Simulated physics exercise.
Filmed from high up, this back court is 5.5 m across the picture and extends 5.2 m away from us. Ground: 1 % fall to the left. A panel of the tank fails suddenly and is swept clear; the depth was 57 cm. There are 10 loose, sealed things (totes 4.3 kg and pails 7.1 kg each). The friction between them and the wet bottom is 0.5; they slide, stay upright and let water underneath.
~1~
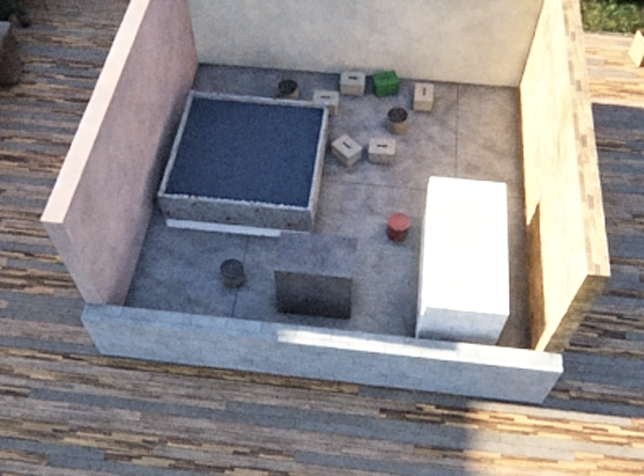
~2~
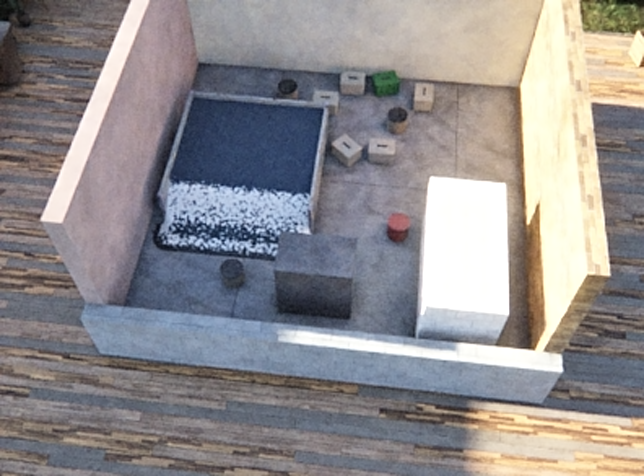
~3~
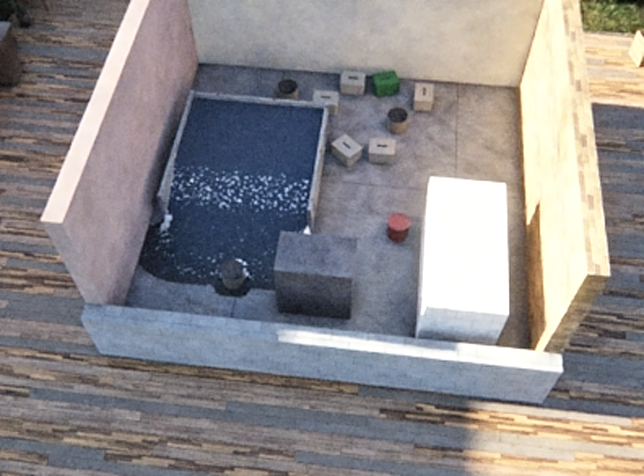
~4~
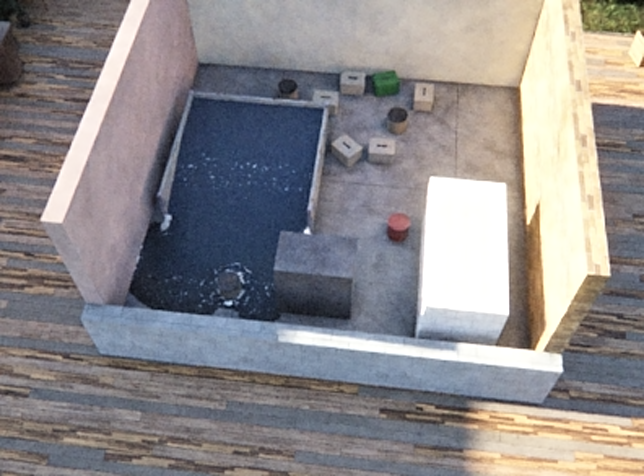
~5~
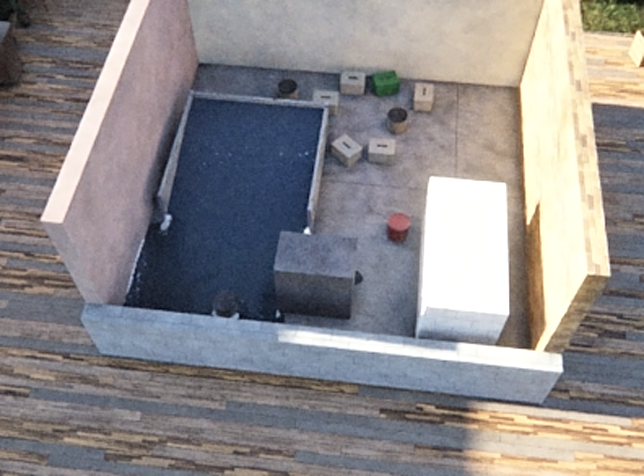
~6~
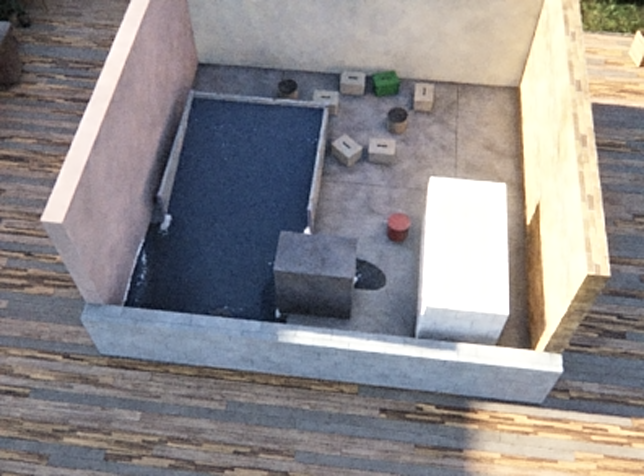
At first, dark water sits inside a low walled tank in a courtyard scattered with totes and pails. The tank's near side vanishes and the water surges forward in white flecks, surrounding a dark pail and shifting it slightly, then spreads to the front wall and past a grey block.
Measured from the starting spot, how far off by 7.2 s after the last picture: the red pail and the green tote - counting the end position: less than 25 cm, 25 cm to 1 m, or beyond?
My prediction: The red pail should get washed far off; the green tote should get pushed a bit.
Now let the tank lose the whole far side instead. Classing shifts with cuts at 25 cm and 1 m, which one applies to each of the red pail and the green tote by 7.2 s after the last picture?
Log: Red pail negligible displacement; green tote large displacement.
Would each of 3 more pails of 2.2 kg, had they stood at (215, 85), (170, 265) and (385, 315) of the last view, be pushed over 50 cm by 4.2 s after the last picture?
First outside the limit, then outside the limit, then outside the limit.
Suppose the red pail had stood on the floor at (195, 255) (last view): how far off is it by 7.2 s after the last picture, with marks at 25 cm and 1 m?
Outcome: It is shifted a bit.
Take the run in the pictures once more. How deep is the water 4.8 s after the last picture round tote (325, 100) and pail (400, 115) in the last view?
Some 5 cm at the first, some 5 cm at the second.
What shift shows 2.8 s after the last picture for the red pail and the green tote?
100 and 0 cm or so by then.
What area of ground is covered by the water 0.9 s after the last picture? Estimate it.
I'd put it close to 11.5 m2.
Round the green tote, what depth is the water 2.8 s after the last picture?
0 cm or so.
Then, 0.9 s after the last picture the red pail is near (399, 222), 0.0 m from its start, aground; the green tote is near (386, 78), 0.0 m from its start, aground; 1 afloat.
Then, 2.8 s after the last picture the red pail is near (386, 173), 0.9 m from its start, aground; the green tote is near (386, 78), 0.0 m from its start, aground; 1 afloat.
Then, 4.8 s after the last picture the red pail is near (364, 105), 2.4 m from its start, aground; the green tote is near (392, 73), 0.2 m from its start, afloat; 6 afloat.
Then, 7.2 s after the last picture the red pail is near (330, 85), 2.9 m from its start, afloat; the green tote is near (378, 96), 0.5 m from its start, afloat; 10 afloat.
